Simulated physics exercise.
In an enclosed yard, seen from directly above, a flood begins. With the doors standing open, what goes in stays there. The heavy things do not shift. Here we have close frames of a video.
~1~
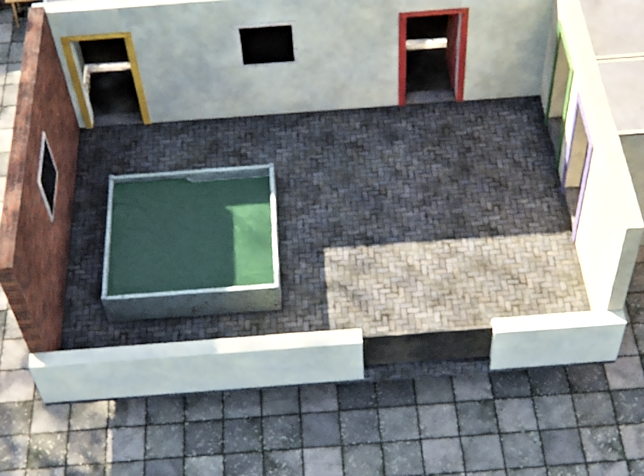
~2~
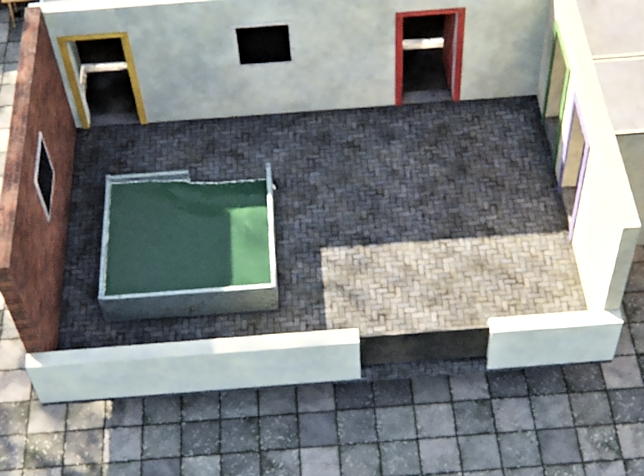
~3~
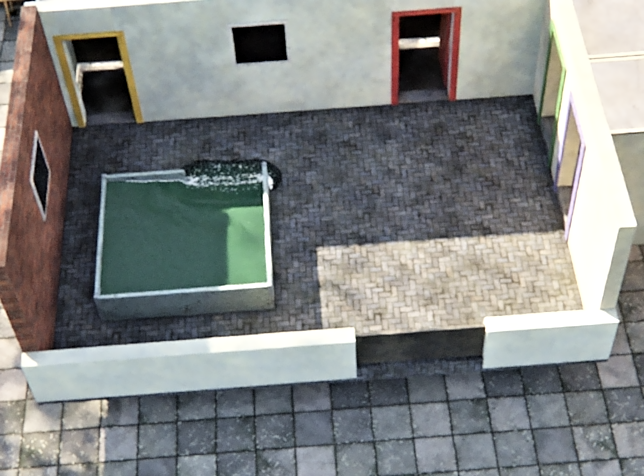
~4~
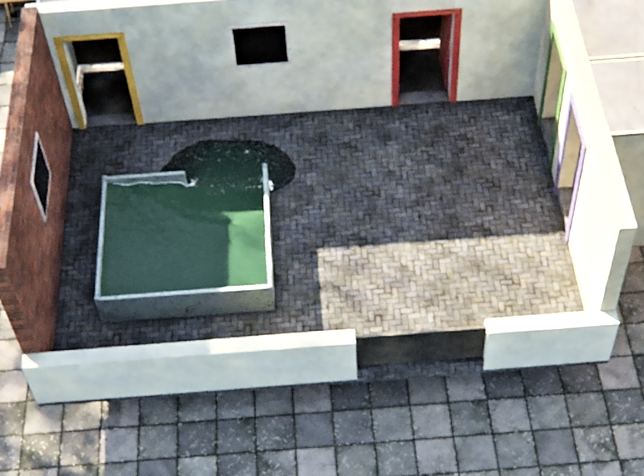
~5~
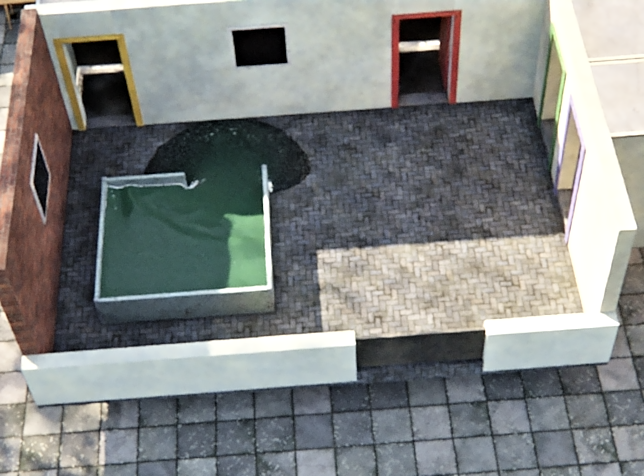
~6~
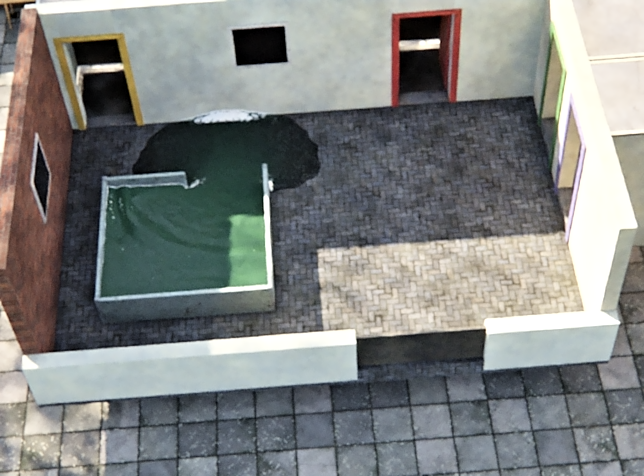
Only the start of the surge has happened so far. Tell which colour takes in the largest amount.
The largest amount goes in at yellow.
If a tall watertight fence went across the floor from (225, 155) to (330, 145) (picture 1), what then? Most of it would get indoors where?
I'd say most of it gets in through the yellow one.
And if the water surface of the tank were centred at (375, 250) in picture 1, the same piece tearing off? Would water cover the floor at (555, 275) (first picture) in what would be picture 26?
It is left dry at that point.
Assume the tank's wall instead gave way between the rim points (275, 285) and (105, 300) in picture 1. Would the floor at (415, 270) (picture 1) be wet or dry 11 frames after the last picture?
It is soaked at that point.
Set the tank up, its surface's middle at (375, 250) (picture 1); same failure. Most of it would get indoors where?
The biggest share comes in at the red-painted one.
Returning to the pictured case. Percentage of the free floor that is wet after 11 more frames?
About 25 %.
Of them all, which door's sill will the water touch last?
I say the door marked blue.
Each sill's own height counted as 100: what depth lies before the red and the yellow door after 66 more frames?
I'd say around 80 and 200 in a hundred.
A moment on, water covers 15 % of the floor; red door not reached, blue door not reached, yellow door wet at the sill, nothing in, green door not reached.
Next, water covers 25 % of the floor; red door wet at the sill, nothing in, blue door not reached, yellow door a trickle in, green door not reached.
Then, water covers 45 % of the floor; red door a trickle in, blue door not reached, yellow door some in, green door wet at the sill, nothing in.
Later, water covers 70 % of the floor; red door a trickle in, blue door wet at the sill, nothing in, yellow door a lot in, green door wet at the sill, nothing in.
In the end, water covers 95 % of the floor; red door a trickle in, blue door wet at the sill, nothing in, yellow door a lot in, green door wet at the sill, nothing in; the yellow door has let in the most.
